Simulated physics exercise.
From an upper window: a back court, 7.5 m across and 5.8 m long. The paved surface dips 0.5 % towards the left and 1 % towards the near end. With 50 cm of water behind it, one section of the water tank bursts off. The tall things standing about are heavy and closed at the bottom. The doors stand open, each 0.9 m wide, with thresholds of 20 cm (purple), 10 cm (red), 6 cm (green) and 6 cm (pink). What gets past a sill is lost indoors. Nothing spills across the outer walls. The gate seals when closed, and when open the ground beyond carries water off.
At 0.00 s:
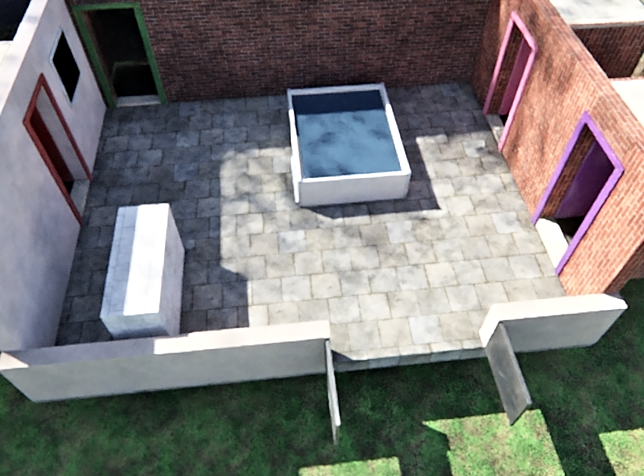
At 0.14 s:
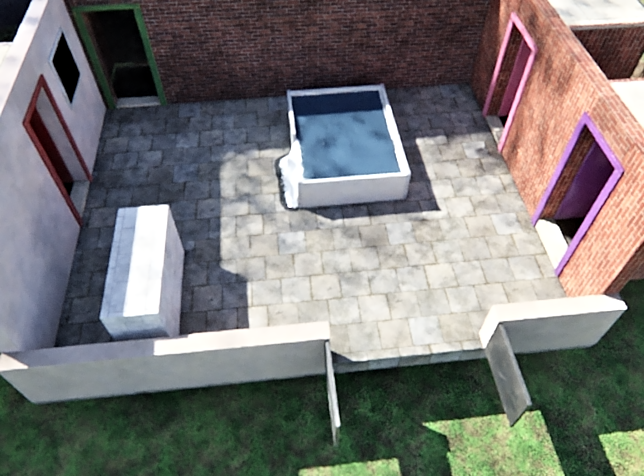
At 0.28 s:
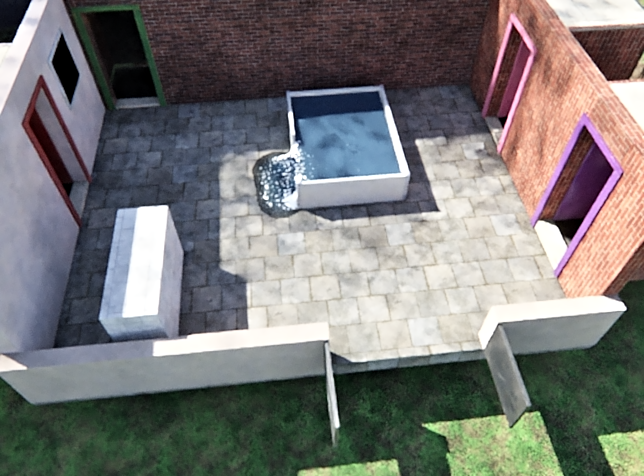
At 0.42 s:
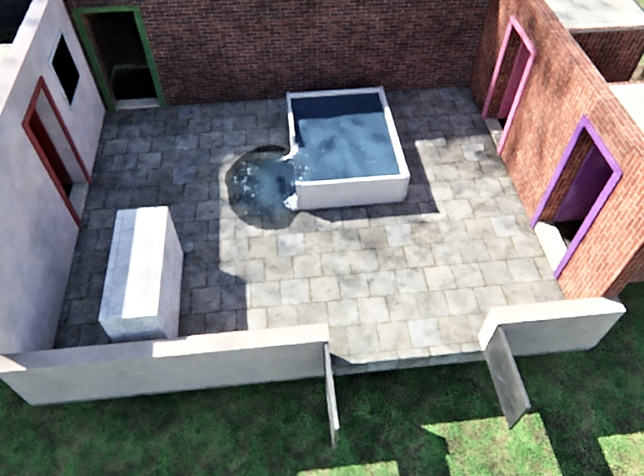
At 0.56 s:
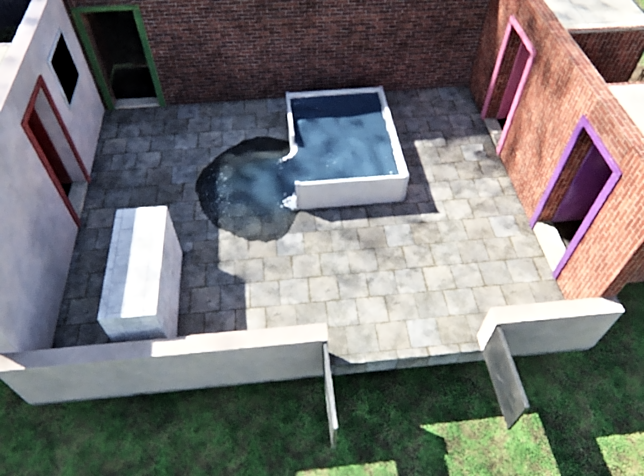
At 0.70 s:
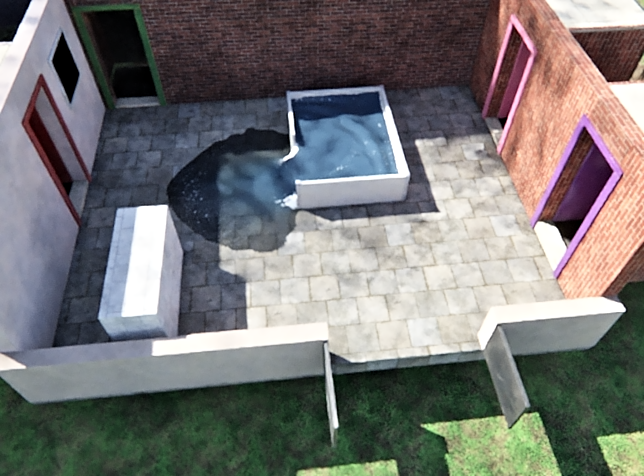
Water pours from the left side of a white tank and spreads leftward across grey paving.
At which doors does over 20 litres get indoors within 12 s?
Within that time: At the purple door it does not reach the limit; at the red door it exceeds the limit; at the green door it goes over the limit; at the pink door it keeps below the limit.
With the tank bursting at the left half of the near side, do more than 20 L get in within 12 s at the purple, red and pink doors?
Then: Purple not over, red below, pink under.
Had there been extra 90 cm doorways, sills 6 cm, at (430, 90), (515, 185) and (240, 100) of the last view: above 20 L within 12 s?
In that order: Below, under, under.
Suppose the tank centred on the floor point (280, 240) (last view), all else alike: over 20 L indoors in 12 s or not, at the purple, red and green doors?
Then: Purple not over, red not over, green above.
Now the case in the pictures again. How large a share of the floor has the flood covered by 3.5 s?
Some 45 per cent of it.
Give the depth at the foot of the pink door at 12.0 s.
About 1.0 cm.
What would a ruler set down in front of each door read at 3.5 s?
In cm: Purple 0, red 17, green 12, pink 0.
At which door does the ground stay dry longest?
Last comes the pink one.
After 1.4 s water covers 25 % of the floor and is deepest (32 cm) near (293, 191); purple door not reached, red door 14 cm at the sill, 0 L in, green door not reached, pink door not reached.
After 2.2 s water covers 35 % of the floor and is deepest (26 cm) near (77, 241); purple door not reached, red door 21 cm at the sill, 21 L in, green door not reached, pink door not reached.
After 3.5 s water covers 45 % of the floor and is deepest (21 cm) near (101, 371); purple door not reached, red door 17 cm at the sill, 75 L in, green door 12 cm at the sill, 6 L in, pink door not reached.
After 7.0 s water covers 65 % of the floor and is deepest (16 cm) near (119, 334); purple door not reached, red door 13 cm at the sill, 104 L in, green door 8 cm at the sill, 54 L in, pink door not reached.
After 12.0 s water covers 80 % of the floor and is deepest (10 cm) near (47, 376); purple door 3 cm at the sill, 0 L in, red door 8 cm at the sill, 108 L in, green door 5 cm at the sill, 70 L in, pink door 1 cm at the sill, 0 L in.
